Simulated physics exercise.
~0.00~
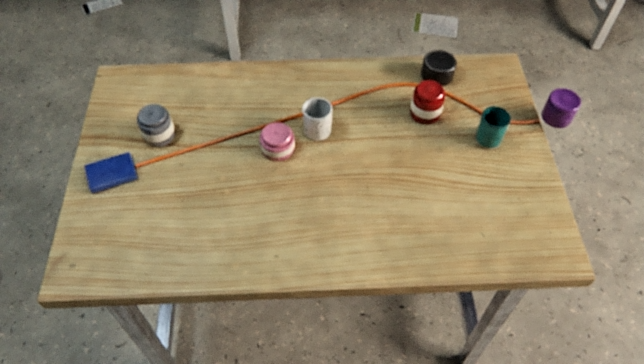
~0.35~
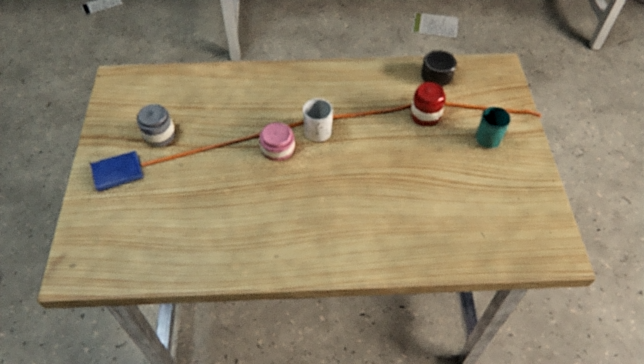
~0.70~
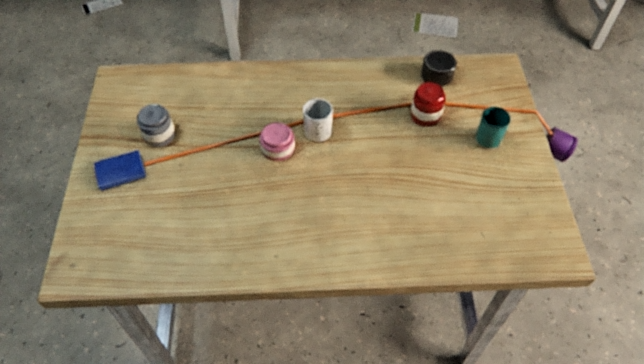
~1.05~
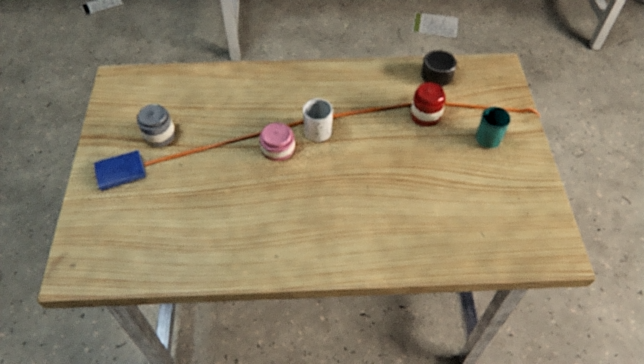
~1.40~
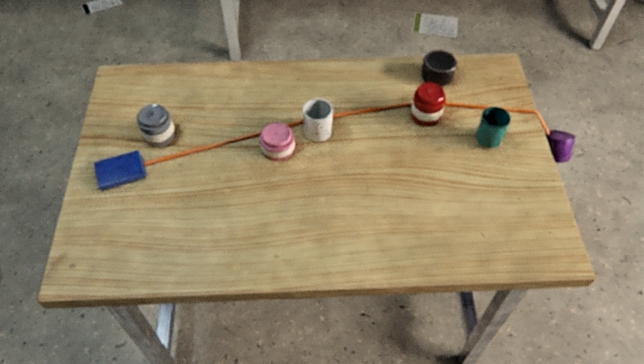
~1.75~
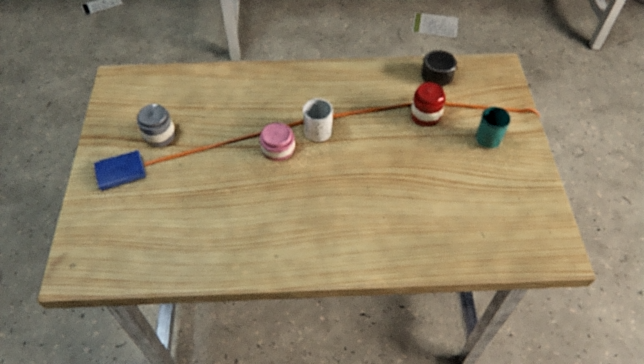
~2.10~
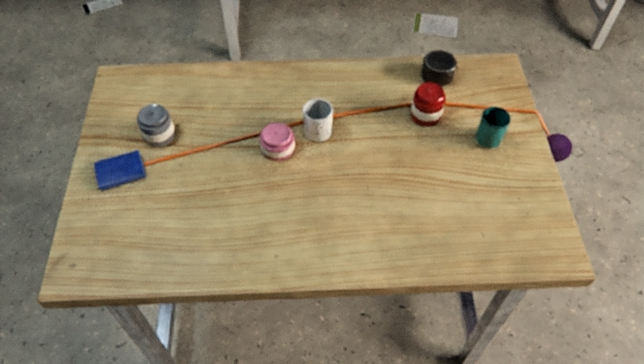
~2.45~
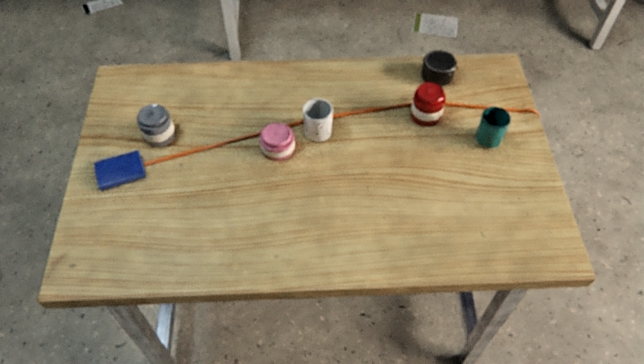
On a wooden table dotted with jars and mugs, a purple cup-like object tied by an orange cord to a blue block dropped off the right edge, tugging the block slightly rightward, then swung in and out of view while the block stayed put.
